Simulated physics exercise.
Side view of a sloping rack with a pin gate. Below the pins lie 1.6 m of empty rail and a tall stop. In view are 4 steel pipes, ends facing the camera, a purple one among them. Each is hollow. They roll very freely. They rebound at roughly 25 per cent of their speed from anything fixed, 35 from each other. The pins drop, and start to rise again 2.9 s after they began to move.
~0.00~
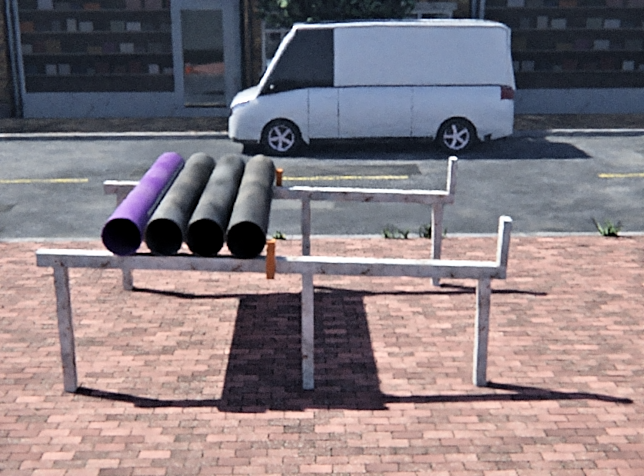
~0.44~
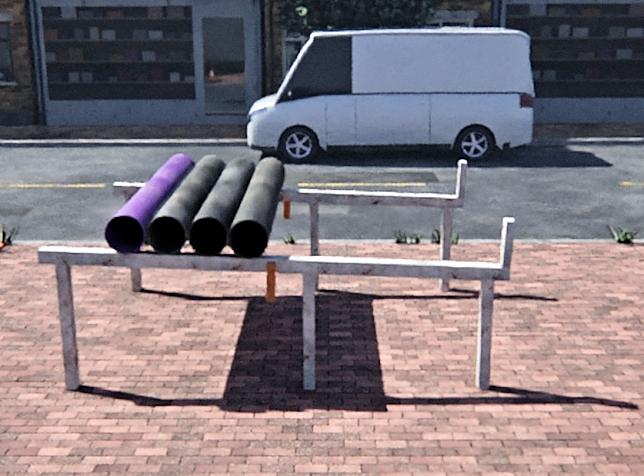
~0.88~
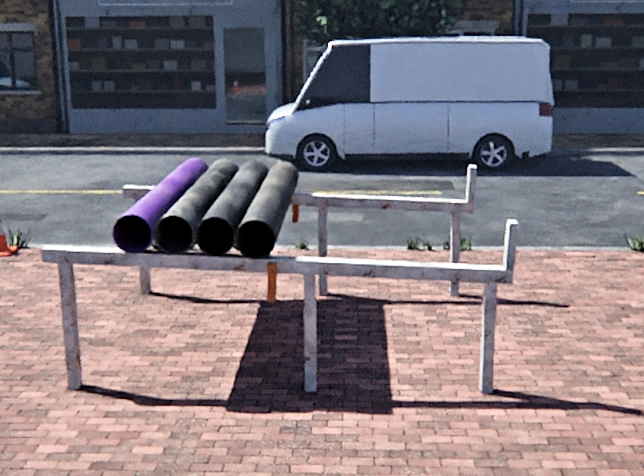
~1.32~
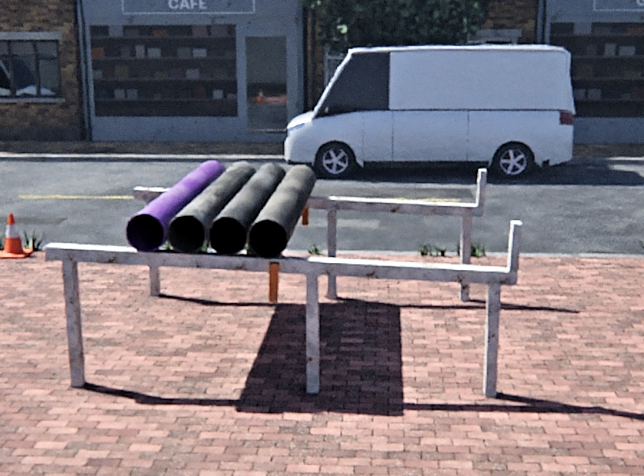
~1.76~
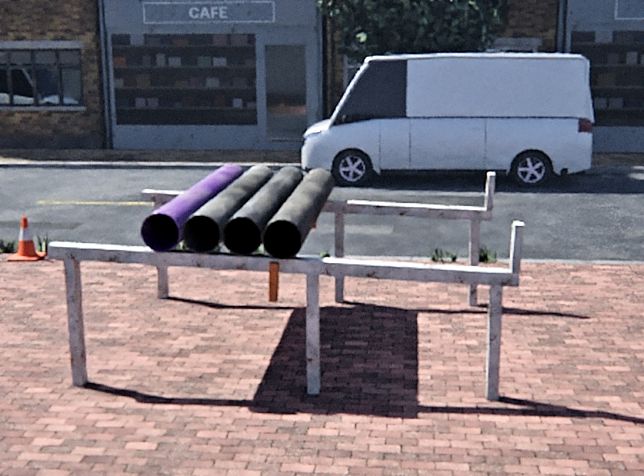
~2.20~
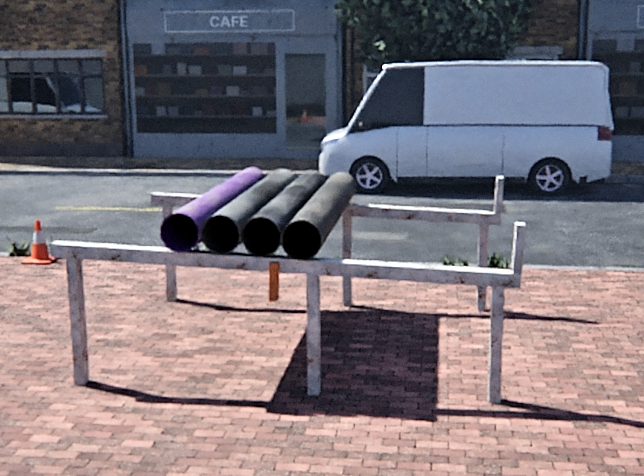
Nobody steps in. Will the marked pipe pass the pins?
The purple one is held back.
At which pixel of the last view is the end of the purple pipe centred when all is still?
At about (250, 237).
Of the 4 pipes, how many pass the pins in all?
The count is 3.
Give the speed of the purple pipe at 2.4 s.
Roughly 0.4 m/s.
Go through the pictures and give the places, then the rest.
In the first frame, purple (122, 236); pins up; the rack falls 2°.
In the second frame, purple (125, 234); pins down.
In the third frame, purple (133, 234); pins down; the first has rolled 5 cm.
In the fourth frame, purple (146, 232); pins down; the first has rolled 10 cm.
In the fifth frame, purple (161, 232); pins down; the first has rolled 20 cm.
In the sixth frame, purple (180, 232); pins down; the first has rolled 35 cm.
By 2.4 s, purple is on the rails, 60 cm above the pins, rolling right; 1 of 4 has passed.
By 2.6 s, purple is on the rails, 50 cm above the pins, rolling right; 2 of 4 have passed.
By 3.5 s, purple is on the rails, 20 cm above the pins, rolling right; 3 of 4 have passed.
Finally (5.2 s), purple is on the rails, 15 cm above the pins; 3 of 4 have passed.
